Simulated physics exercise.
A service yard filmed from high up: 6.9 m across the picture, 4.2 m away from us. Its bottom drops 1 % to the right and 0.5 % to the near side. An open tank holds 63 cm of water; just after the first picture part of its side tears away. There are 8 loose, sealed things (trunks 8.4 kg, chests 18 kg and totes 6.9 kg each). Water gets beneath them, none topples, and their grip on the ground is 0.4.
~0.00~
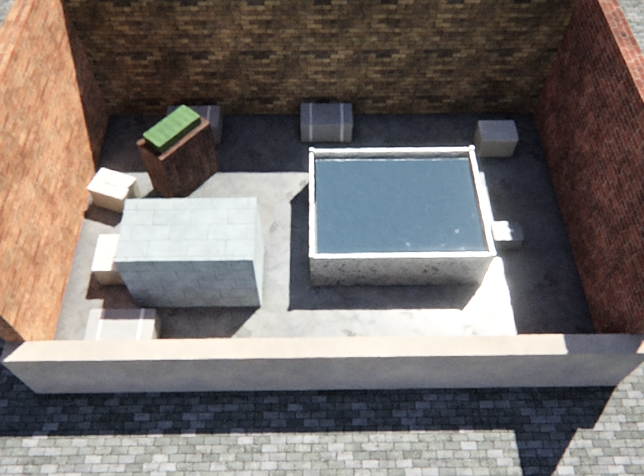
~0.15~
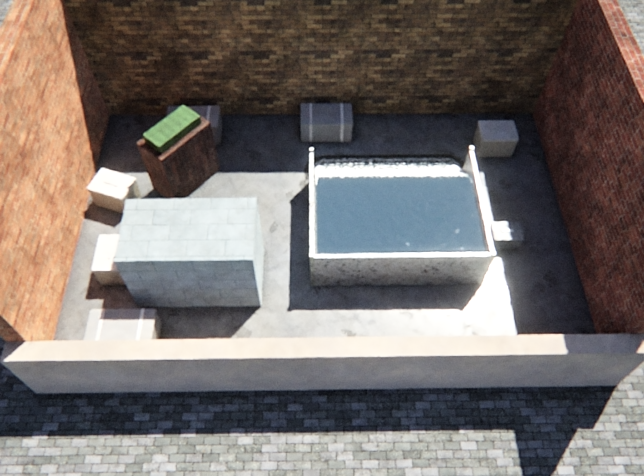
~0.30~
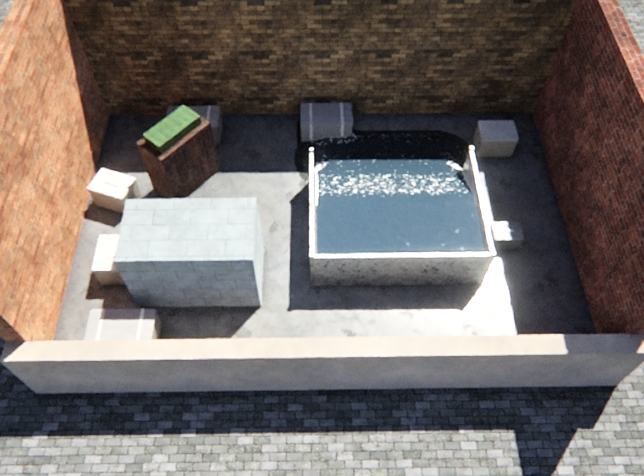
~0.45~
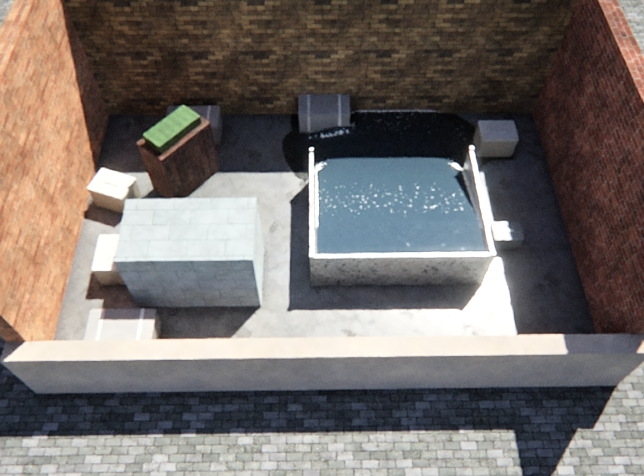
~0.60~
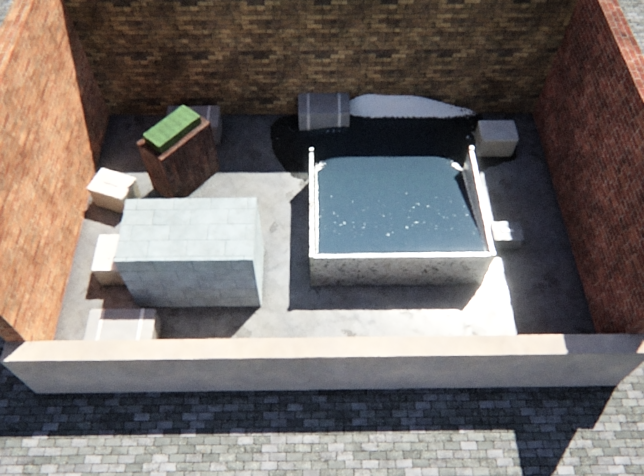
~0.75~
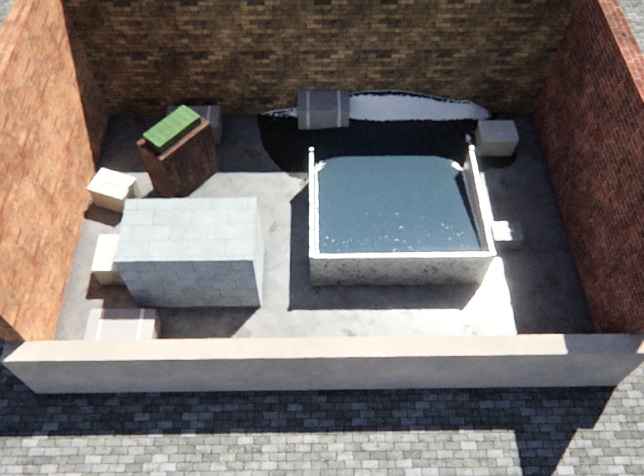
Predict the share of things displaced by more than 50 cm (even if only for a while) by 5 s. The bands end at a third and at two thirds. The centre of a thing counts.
Share: Two thirds or above.
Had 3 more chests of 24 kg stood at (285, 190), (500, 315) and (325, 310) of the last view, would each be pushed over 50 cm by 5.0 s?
In turn: Short of it, over, less.
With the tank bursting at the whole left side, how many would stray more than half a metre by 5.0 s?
In that case 5 of them.
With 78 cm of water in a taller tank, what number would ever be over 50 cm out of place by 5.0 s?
Then 7.
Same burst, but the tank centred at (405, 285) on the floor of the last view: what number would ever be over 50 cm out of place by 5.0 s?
Then 6.
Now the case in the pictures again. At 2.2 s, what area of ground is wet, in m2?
About 14 m2.
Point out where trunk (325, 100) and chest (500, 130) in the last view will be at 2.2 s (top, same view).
Around (186, 112) and (534, 169).
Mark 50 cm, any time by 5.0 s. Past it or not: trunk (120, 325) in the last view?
Answer: Under.
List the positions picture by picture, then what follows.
A trunk at (326, 114) rests on the ground; a chest at (498, 130), on the bottom; water covers 3.6 m2; 0 of 8 have shifted, in the first frame.
A trunk at (326, 114), on the bottom; a chest at (498, 130) rests on the ground; 4.8 m2 under water; 0 of 8 have shifted, in the second frame.
A trunk at (326, 113), on the bottom; a chest at (498, 130) rests on the ground; water covers 6.1 m2; 0 of 8 have shifted, in the third frame.
A trunk at (324, 105) rests on the ground, 18 cm from its start; a chest at (498, 130), on the bottom; 7.4 m2 under water; 1 of 8 have shifted, in the fourth frame.
A trunk at (324, 103) rests on the ground, 18 cm from its start; a chest at (498, 130) rests on the ground; 8.0 m2 under water; 1 of 8 have shifted, in the fifth frame.
A trunk at (323, 101), afloat, 18 cm from its start; a chest at (498, 130), on the bottom; 8.3 m2 under water; 1 of 8 have shifted, in the sixth frame.
After 1.1 s 0 of 8 are over 50 cm from their spots; 1 afloat.
After 2.2 s 3 of 8 are over 50 cm from their spots; 2 afloat.
After 3.5 s 5 of 8 are over 50 cm from their spots; 2 afloat.
After 5.0 s 7 of 8 are over 50 cm from their spots, and 7 have been at some point; 4 afloat.
